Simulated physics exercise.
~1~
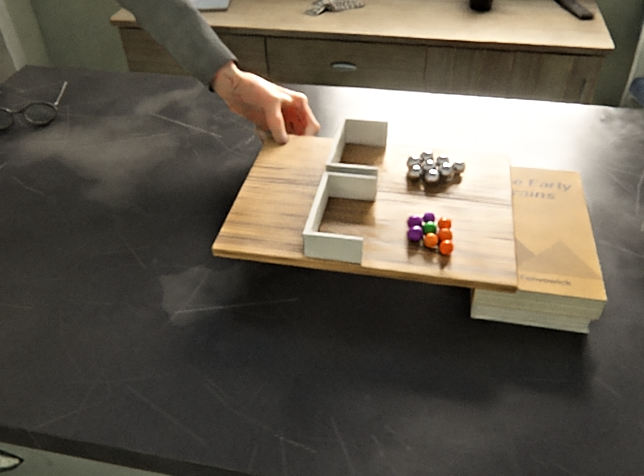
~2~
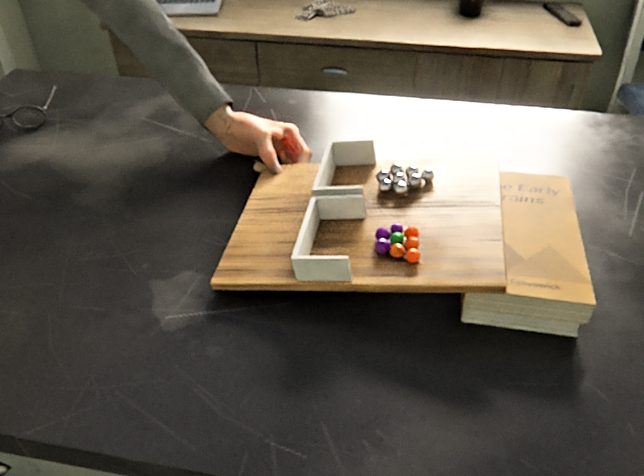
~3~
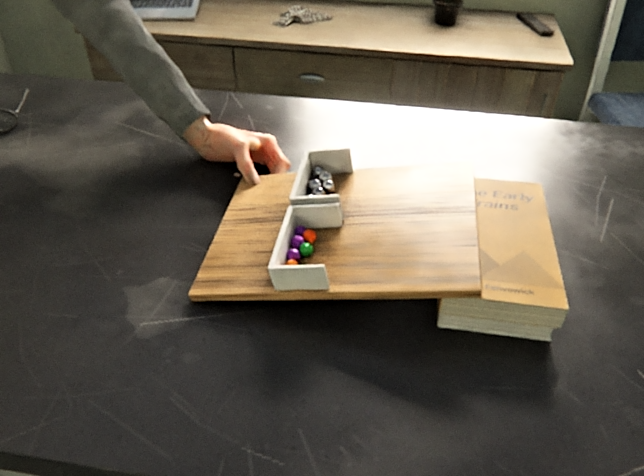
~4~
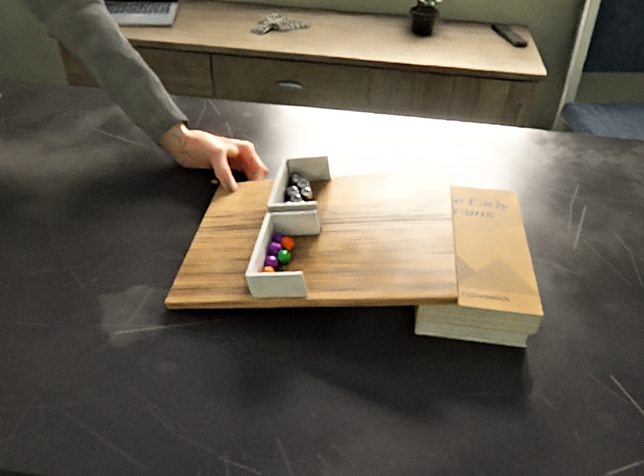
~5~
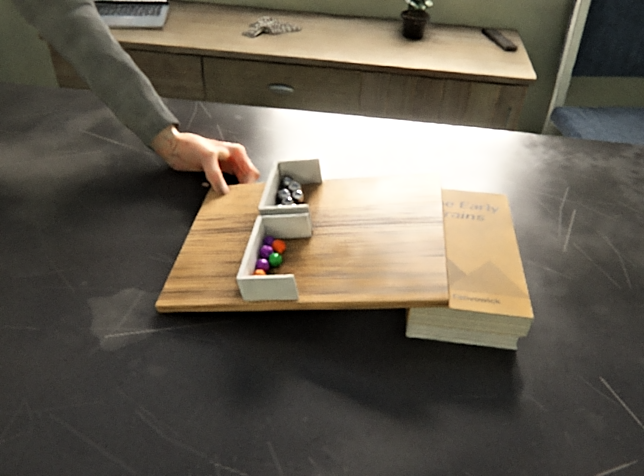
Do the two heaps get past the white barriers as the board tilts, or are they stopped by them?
Both are stopped, with the coloured beads at the front and the grey pieces at the back each resting against their own white barrier.
